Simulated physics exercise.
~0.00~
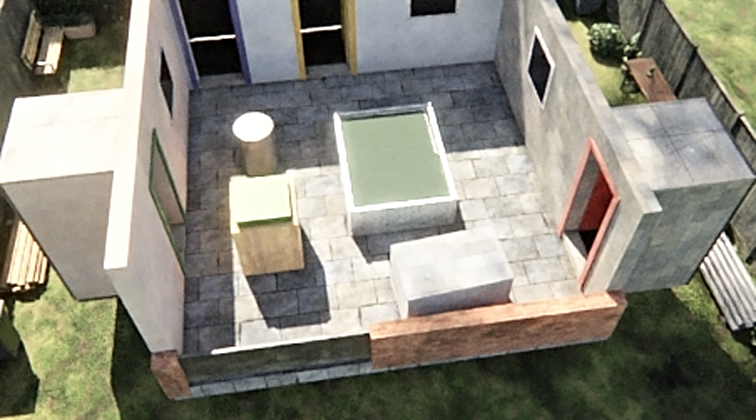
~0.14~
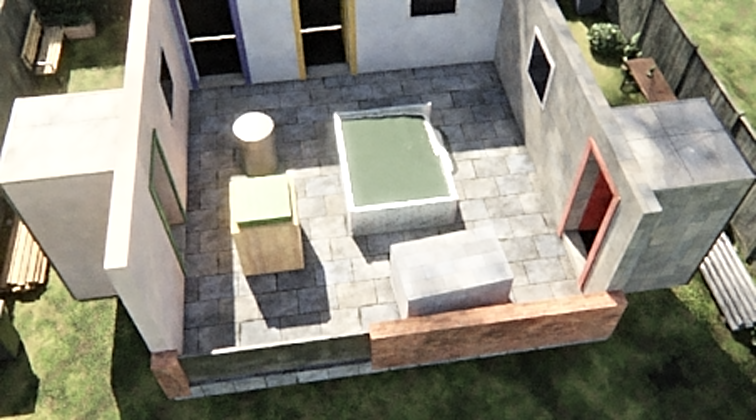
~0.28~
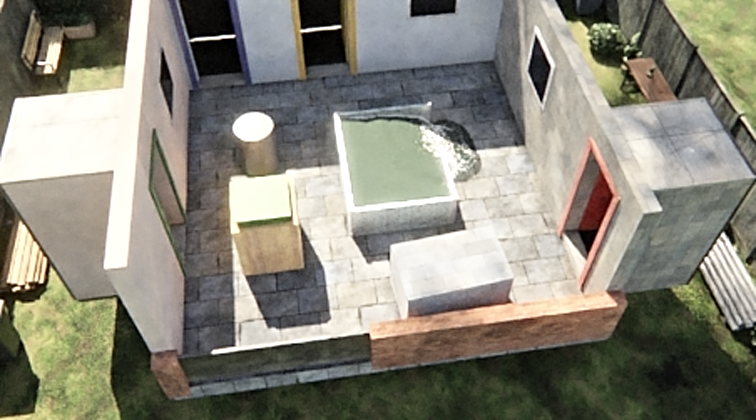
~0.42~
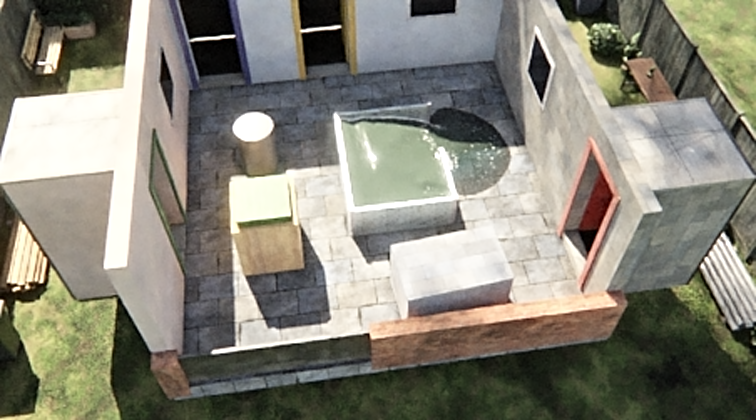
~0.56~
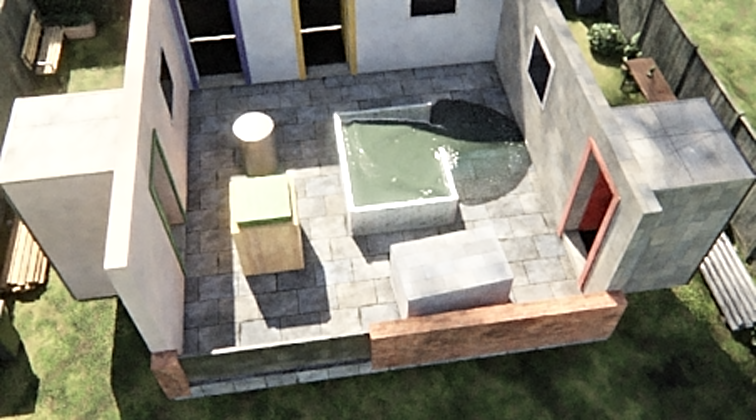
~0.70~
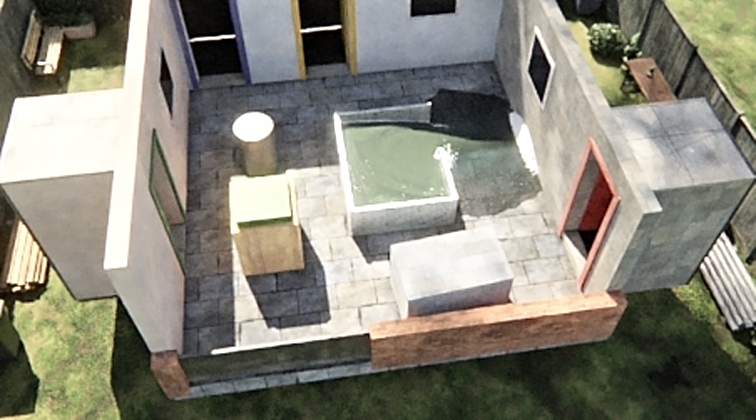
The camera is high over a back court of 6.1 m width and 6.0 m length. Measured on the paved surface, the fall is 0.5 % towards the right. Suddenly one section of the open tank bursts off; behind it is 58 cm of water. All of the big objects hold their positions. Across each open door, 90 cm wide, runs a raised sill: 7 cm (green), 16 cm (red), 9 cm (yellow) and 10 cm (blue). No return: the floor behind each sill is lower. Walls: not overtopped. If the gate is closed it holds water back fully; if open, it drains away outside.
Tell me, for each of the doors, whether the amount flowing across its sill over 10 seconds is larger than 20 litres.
In the end the green door stops short of the limit. The red door stops short of the limit. The yellow door stops short of the limit. The blue door stops short of the limit.
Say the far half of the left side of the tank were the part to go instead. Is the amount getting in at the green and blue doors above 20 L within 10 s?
Result: Green limit passed, blue limit passed.
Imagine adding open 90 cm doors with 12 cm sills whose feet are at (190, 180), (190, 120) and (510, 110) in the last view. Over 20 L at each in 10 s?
So, in the order given, it's shy of the mark, then shy of the mark, then beyond the mark.
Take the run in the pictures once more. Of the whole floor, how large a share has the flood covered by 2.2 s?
Roughly 25 % of the floor is wet.
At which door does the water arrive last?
Last comes the green one.
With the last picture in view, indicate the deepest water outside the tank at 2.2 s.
About (487, 62).
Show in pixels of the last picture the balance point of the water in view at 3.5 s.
I'd put it close to (439, 162).
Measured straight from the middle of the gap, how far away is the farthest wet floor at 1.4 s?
That's near 2.8 m in a straight line.
After 1.4 s water covers 15 % of the floor and is deepest (38 cm) near (516, 139); green door not reached, red door not reached, yellow door not reached, blue door not reached.
After 2.2 s water covers 25 % of the floor and is deepest (38 cm) near (487, 62); green door not reached, red door 6 cm at the sill, 0 L in, yellow door not reached, blue door not reached.
After 3.5 s water covers 50 % of the floor and is deepest (24 cm) near (489, 68); green door not reached, red door 5 cm at the sill, 0 L in, yellow door 4 cm at the sill, 0 L in, blue door not reached.
After 6.0 s water covers 75 % of the floor and is deepest (14 cm) near (490, 331); green door 1 cm at the sill, 0 L in, red door 14 cm at the sill, 0 L in, yellow door 4 cm at the sill, 0 L in, blue door 5 cm at the sill, 0 L in.
After 10.0 s water covers 95 % of the floor and is deepest (12 cm) near (487, 62); green door 3 cm at the sill, 0 L in, red door 9 cm at the sill, 0 L in, yellow door 5 cm at the sill, 0 L in, blue door 7 cm at the sill, 2 L in.
